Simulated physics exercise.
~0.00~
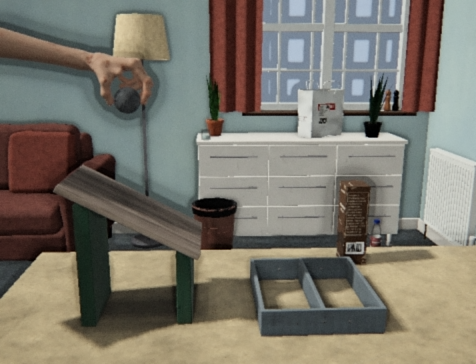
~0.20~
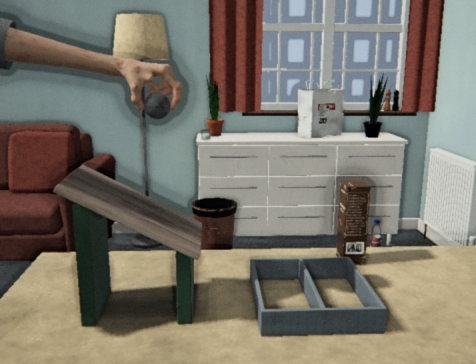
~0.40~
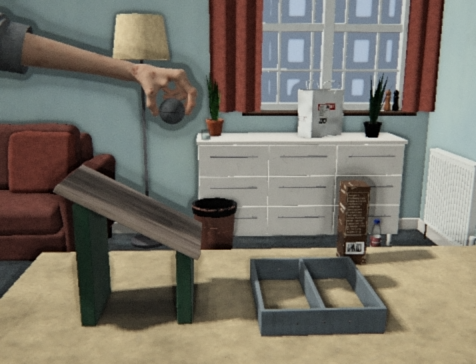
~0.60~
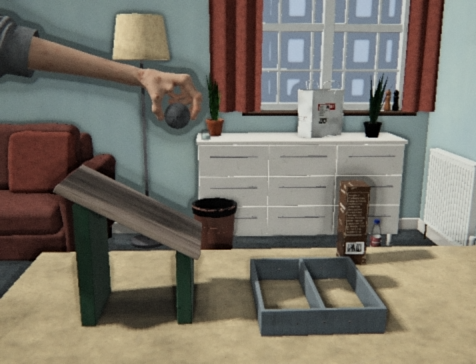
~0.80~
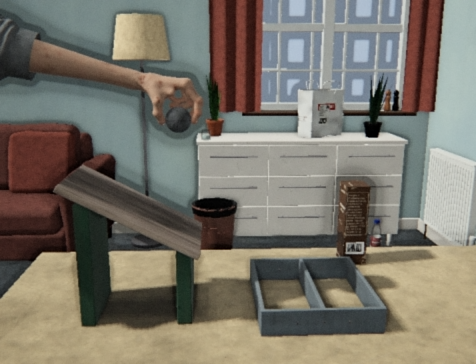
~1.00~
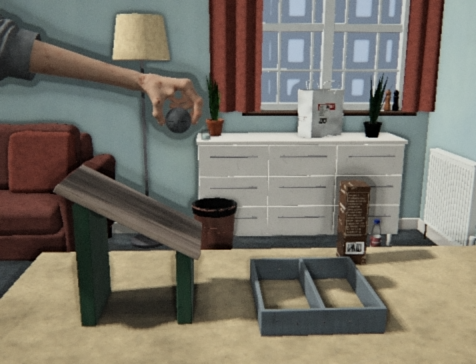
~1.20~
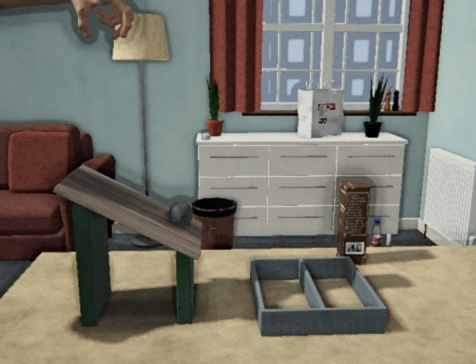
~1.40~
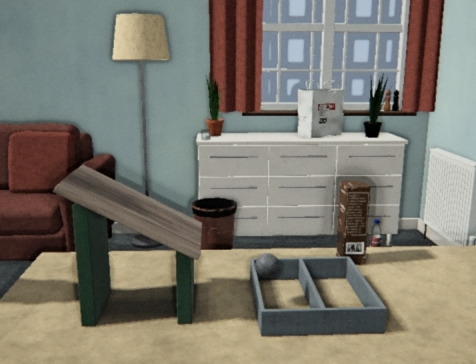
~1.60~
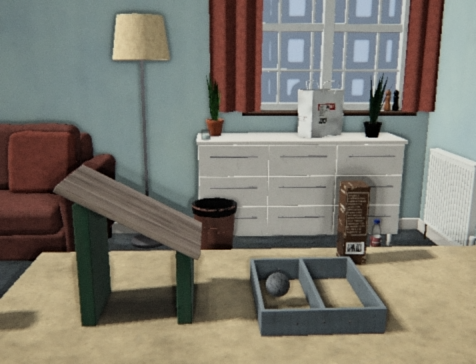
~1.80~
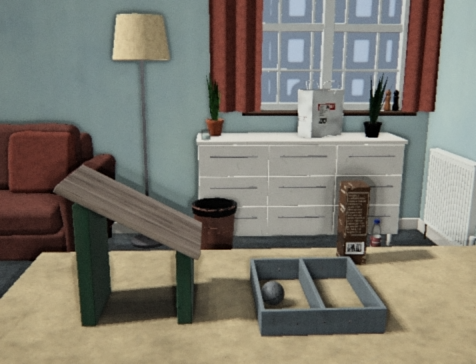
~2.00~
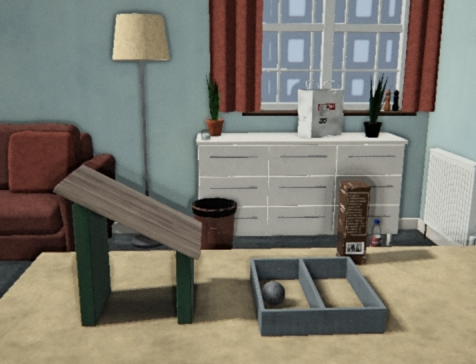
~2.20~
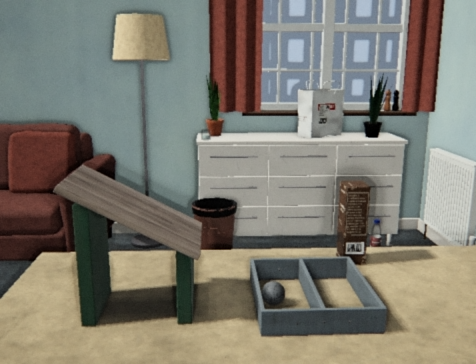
The footage shows a hand carrying a grey ball rightward above a slanted board, pausing, then releasing it and withdrawing. The ball drops onto the board's lower end, moves right into the nearer bay of a grey tray, and settles there, while a brown carton stays in place.
